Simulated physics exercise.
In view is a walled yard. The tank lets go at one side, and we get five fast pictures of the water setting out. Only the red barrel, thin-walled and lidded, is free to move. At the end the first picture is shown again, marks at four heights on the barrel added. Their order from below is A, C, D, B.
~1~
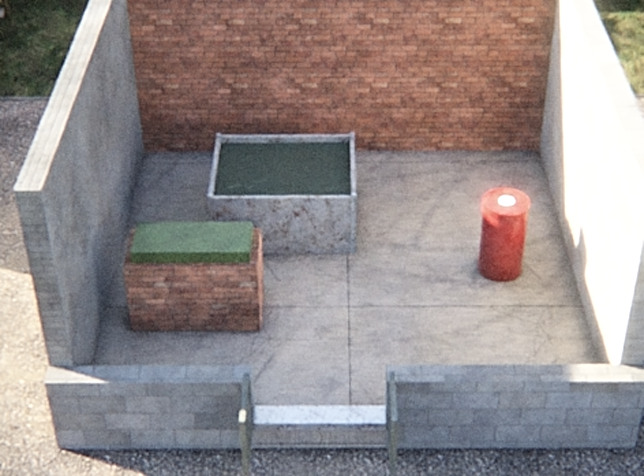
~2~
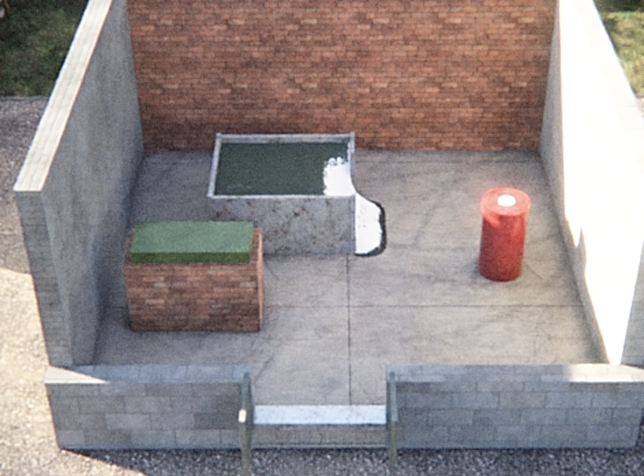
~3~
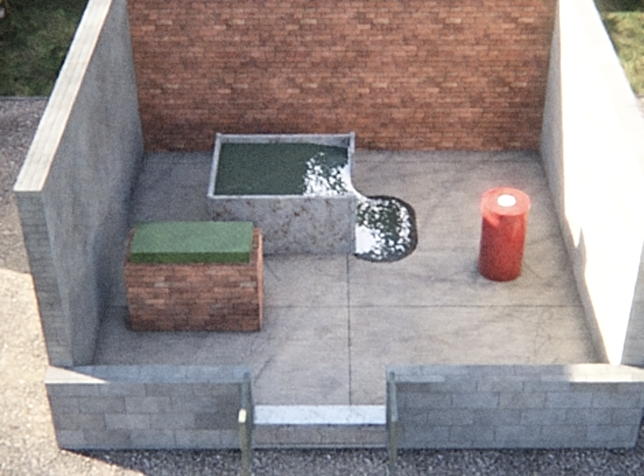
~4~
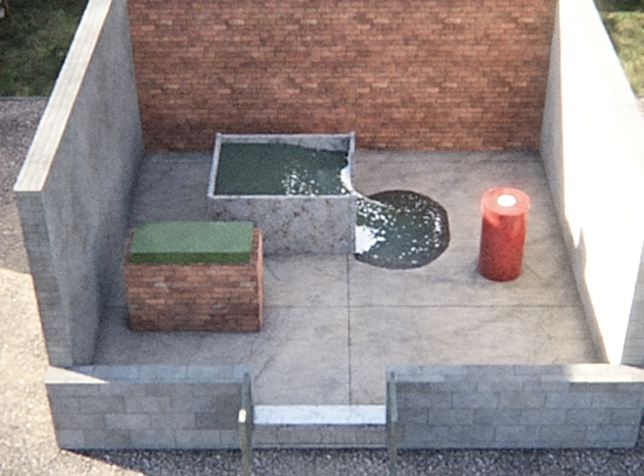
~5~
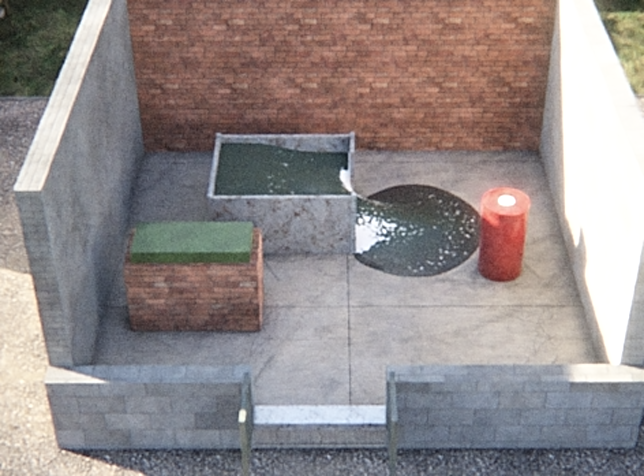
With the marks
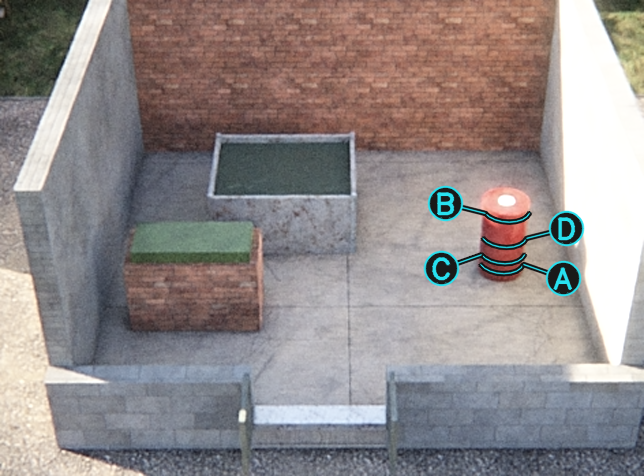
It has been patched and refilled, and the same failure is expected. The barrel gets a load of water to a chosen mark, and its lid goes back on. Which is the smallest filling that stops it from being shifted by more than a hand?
The answer is level D.
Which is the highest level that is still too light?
C it is.
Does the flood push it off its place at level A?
Yes.
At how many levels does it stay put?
Two of them.
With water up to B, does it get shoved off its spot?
No, that is safe.
On the marked copy, A at (503, 273); B at (509, 222); C at (504, 263); D at (506, 247); from the bottom up A, C, D, B.
With A, it is pushed about 5 times its own width away.
With B, it does not move.
With C, it is pushed about half its own width away.
With D, it does not move.
